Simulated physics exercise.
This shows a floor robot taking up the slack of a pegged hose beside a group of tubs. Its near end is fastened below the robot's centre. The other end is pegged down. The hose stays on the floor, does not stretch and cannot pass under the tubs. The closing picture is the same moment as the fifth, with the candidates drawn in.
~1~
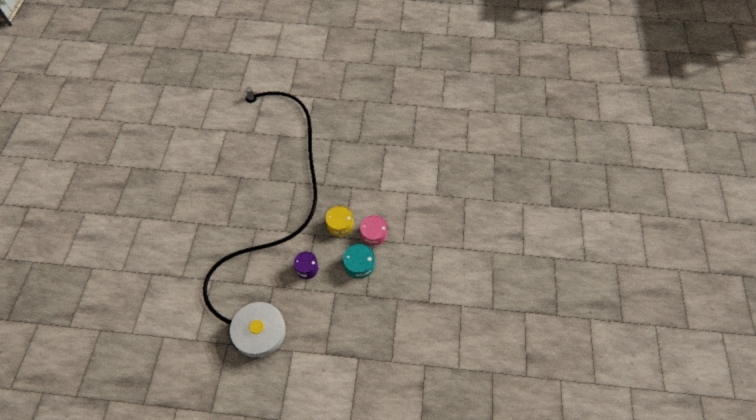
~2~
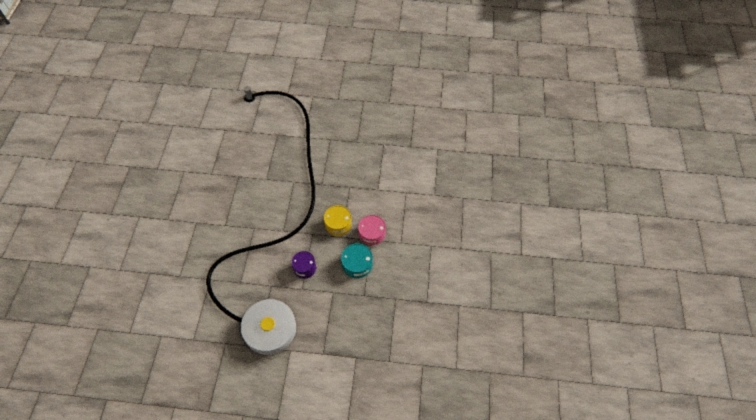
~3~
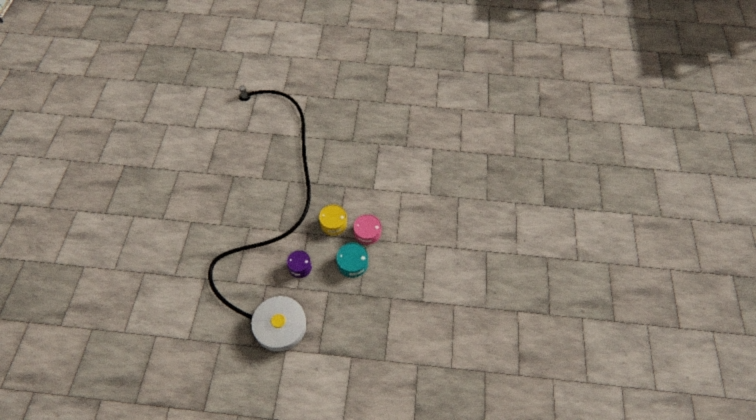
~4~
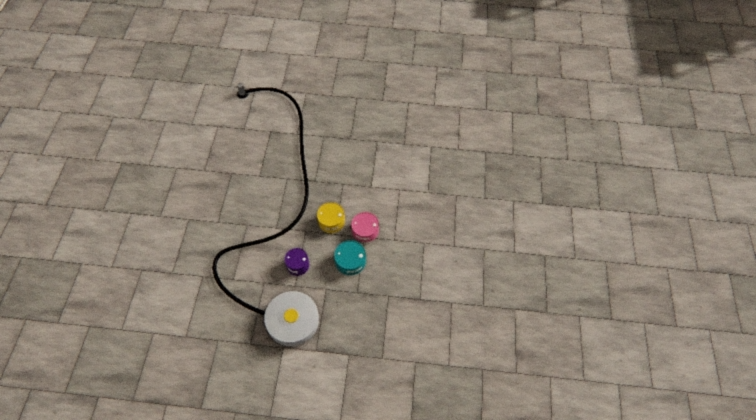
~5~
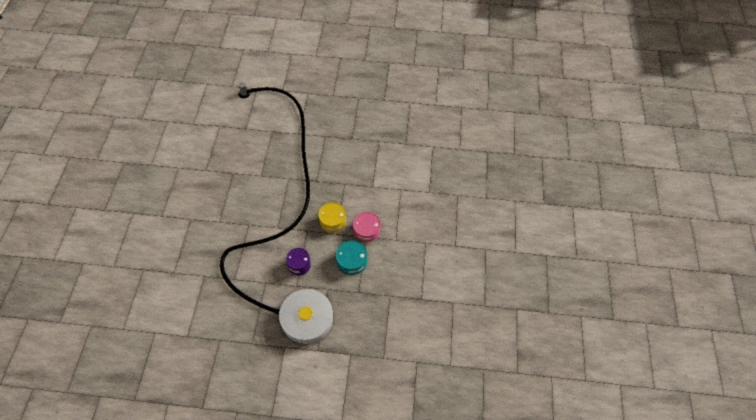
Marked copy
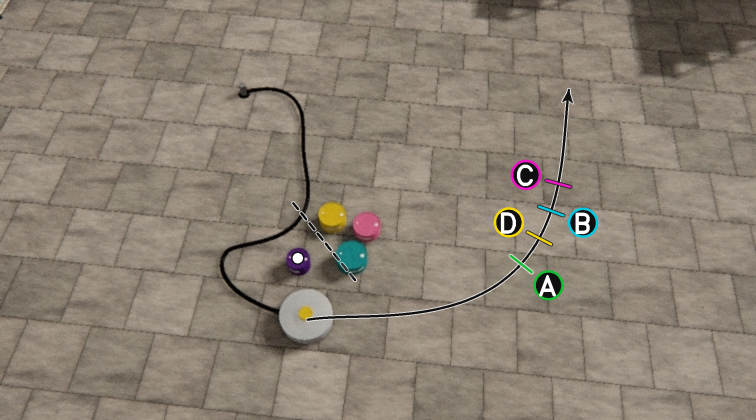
At the start, a round white device with a yellow centre sits on grey paving at one end of a curving black hose, below four small coloured tubs. The device slides a short way right and slightly upward, the hose's lower bend shifting with it, while the tubs stay put.
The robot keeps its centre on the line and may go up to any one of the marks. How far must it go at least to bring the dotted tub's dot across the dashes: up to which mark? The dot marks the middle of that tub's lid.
At least to A.
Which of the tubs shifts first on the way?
Purple.
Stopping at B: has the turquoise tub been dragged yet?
Yes.
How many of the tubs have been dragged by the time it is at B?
By then, four.
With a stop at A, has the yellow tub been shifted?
No.
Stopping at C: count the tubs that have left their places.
By then, four.
On the marked copy, A at (521, 264); B at (551, 211); C at (558, 184); D at (539, 238); the dashed line at (322, 238); the route from (308, 320) via (528, 256) to (569, 90); the white dot at (298, 258).
Taking A. A third of the way, robot (390, 312); purple tub (299, 262).
Two thirds of the way, robot (471, 296); purple tub (299, 262).
When it is over, robot (523, 260); purple tub (332, 239); turquoise tub (355, 253); the dot on the purple tub is over the dashed line.
As for the rest, B does it too, but is farther than needed; C does it too, but is farther than needed; D does it too, but is farther than needed.
